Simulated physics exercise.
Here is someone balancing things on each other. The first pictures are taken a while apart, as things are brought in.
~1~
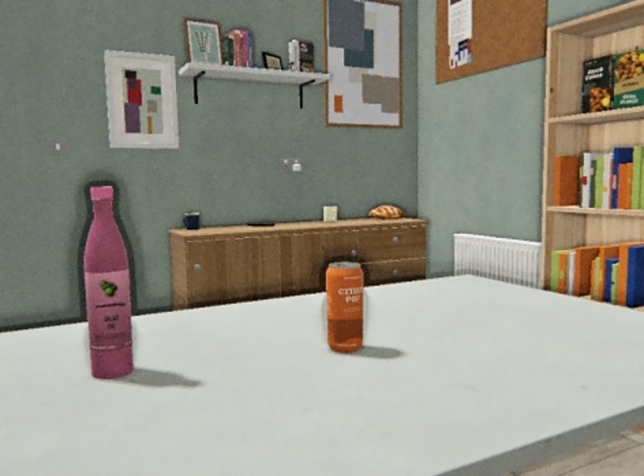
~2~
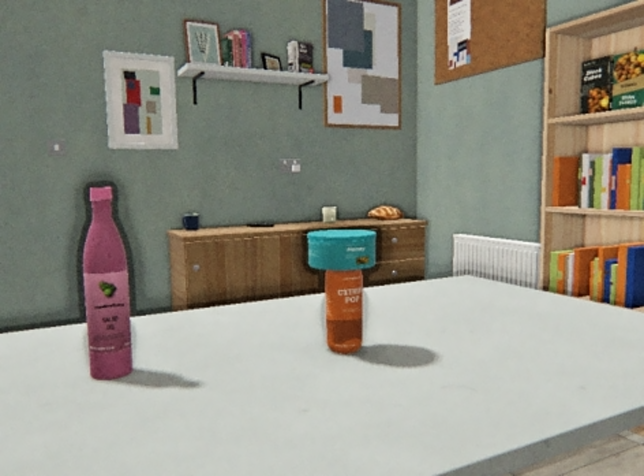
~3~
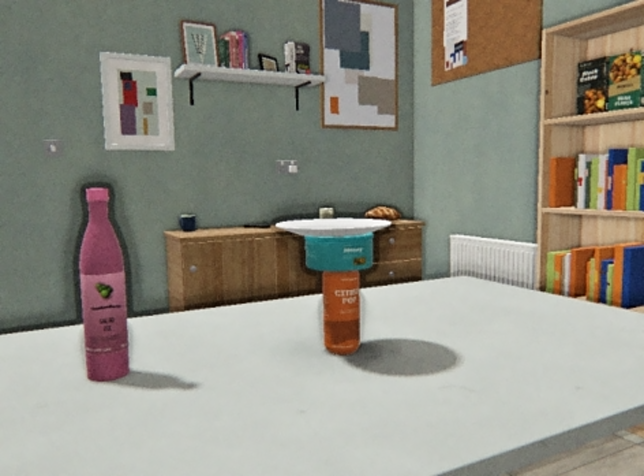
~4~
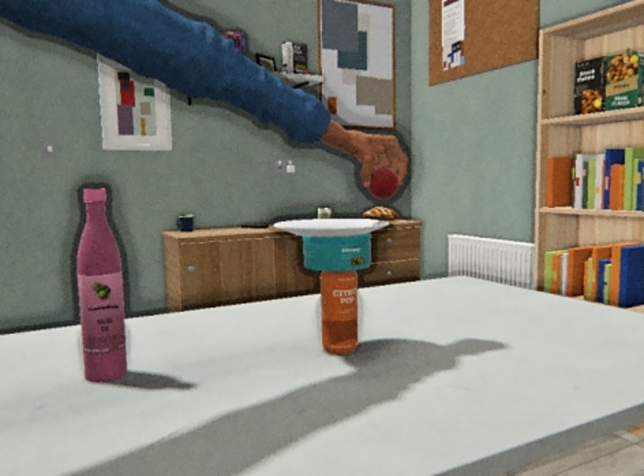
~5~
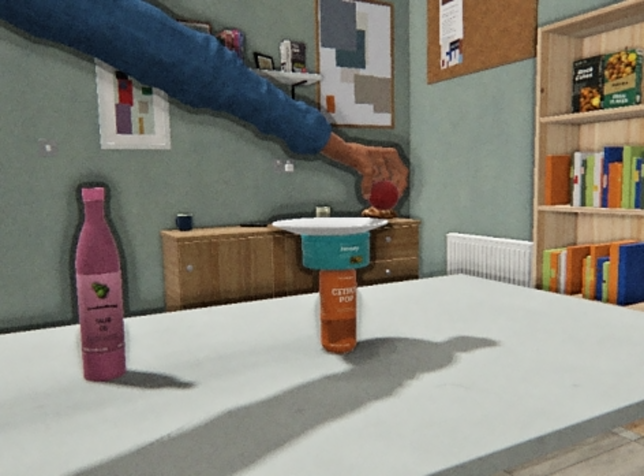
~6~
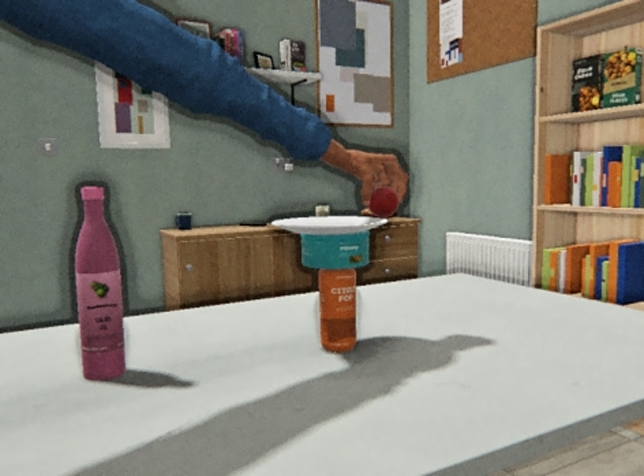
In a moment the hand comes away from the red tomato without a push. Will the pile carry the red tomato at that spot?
As it turns out, it comes apart.
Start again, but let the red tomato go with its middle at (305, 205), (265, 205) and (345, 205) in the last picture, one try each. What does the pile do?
In the first case it holds; in the second case it comes apart; in the third case it keeps its balance.
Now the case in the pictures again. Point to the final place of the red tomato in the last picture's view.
At about (417, 316).
Then, 0.30 s later than the last frame, red tomato now fallen.
Then, 0.40 s later than the last frame, things are still on the move.
Then, 1.00 s later than the last frame, nothing new.
When it is over, fallen, red tomato; the other 4 as before. End places, in pixels of the last picture, red tomato near (417, 316). The pile gives way.
